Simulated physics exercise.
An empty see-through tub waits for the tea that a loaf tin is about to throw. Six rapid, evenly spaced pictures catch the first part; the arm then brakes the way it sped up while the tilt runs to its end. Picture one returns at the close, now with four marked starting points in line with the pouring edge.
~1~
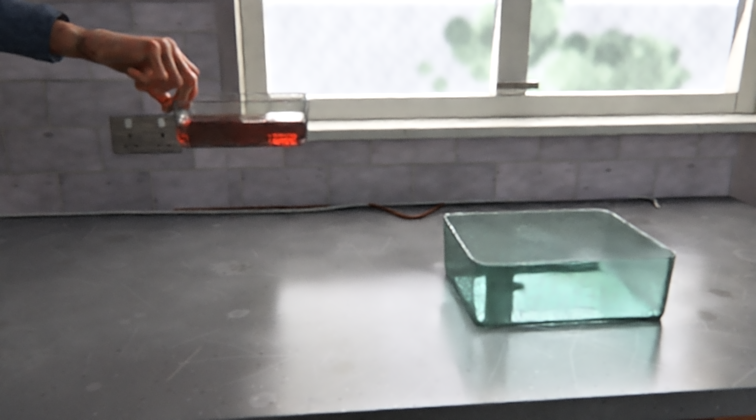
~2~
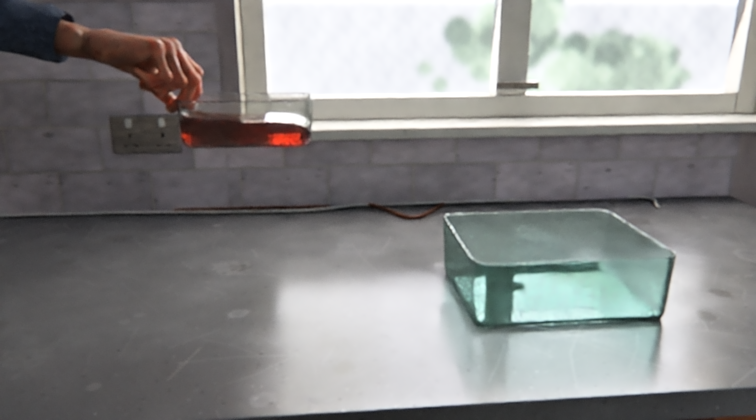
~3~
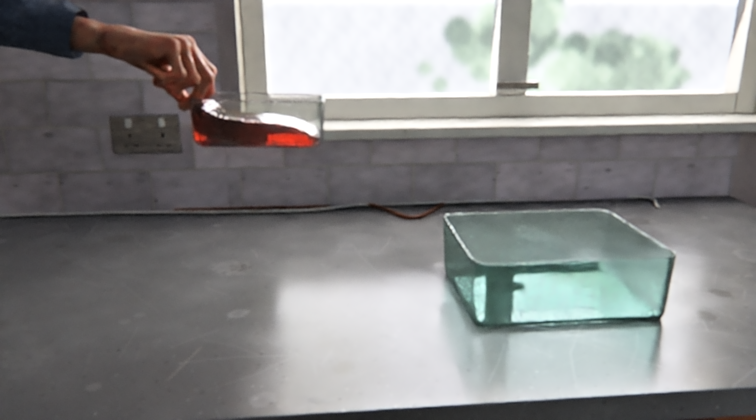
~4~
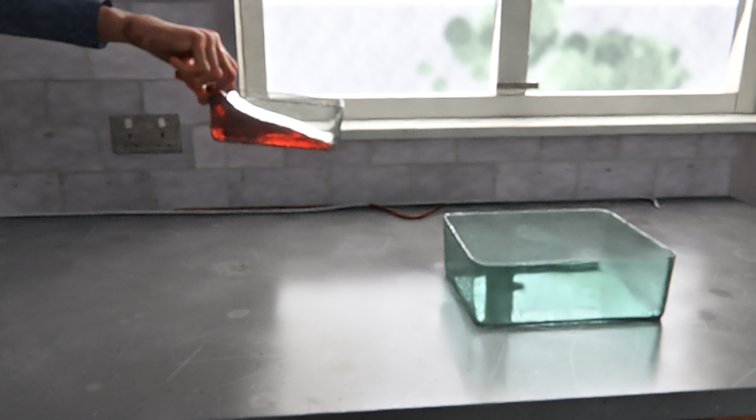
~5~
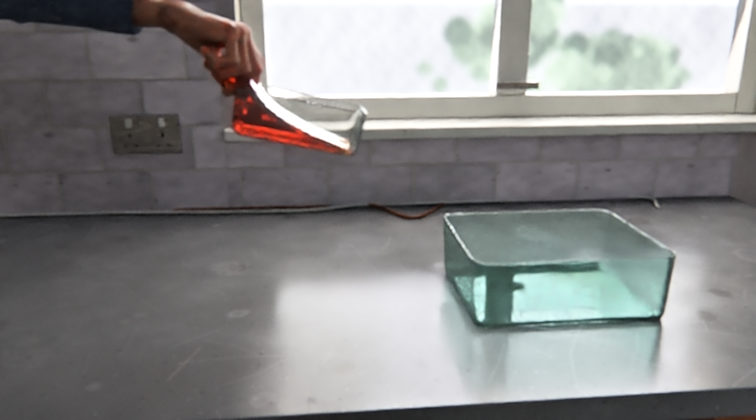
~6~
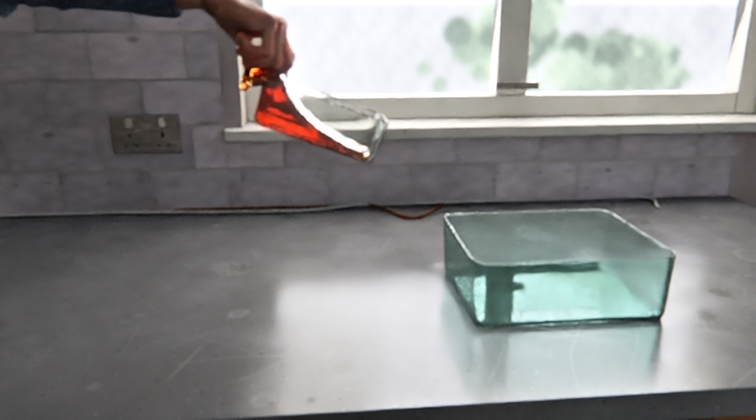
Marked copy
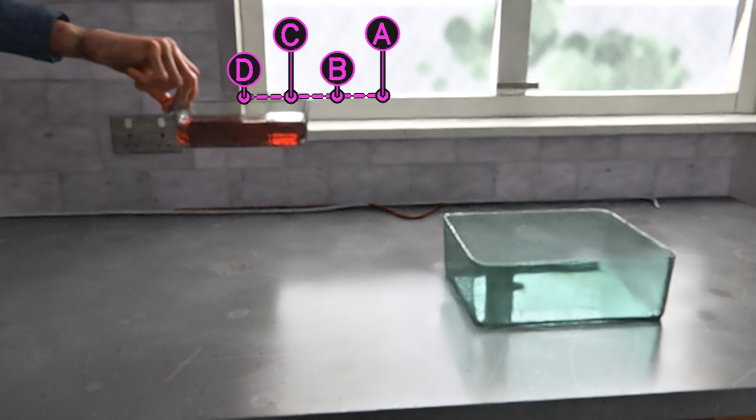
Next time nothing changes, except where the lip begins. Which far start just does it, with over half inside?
Go for B.
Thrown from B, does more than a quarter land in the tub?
Yes, clearly.
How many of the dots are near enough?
Two of them.
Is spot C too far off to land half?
Yes.
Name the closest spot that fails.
C.
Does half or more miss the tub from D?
Yes.
In magenta, A at (382, 95); B at (337, 96); C at (290, 96); D at (244, 97).
If A is chosen, about 84 % lands in the tub, 10 % falls short and 7 % goes beside or beyond.
If B is chosen, about 64 % lands in the tub, 30 % falls short and 6 % goes beside or beyond.
If C is chosen, about 34 % lands in the tub, 62 % falls short and 4 % goes beside or beyond.
If D is chosen, about 16 % lands in the tub, 81 % falls short and 3 % goes beside or beyond.
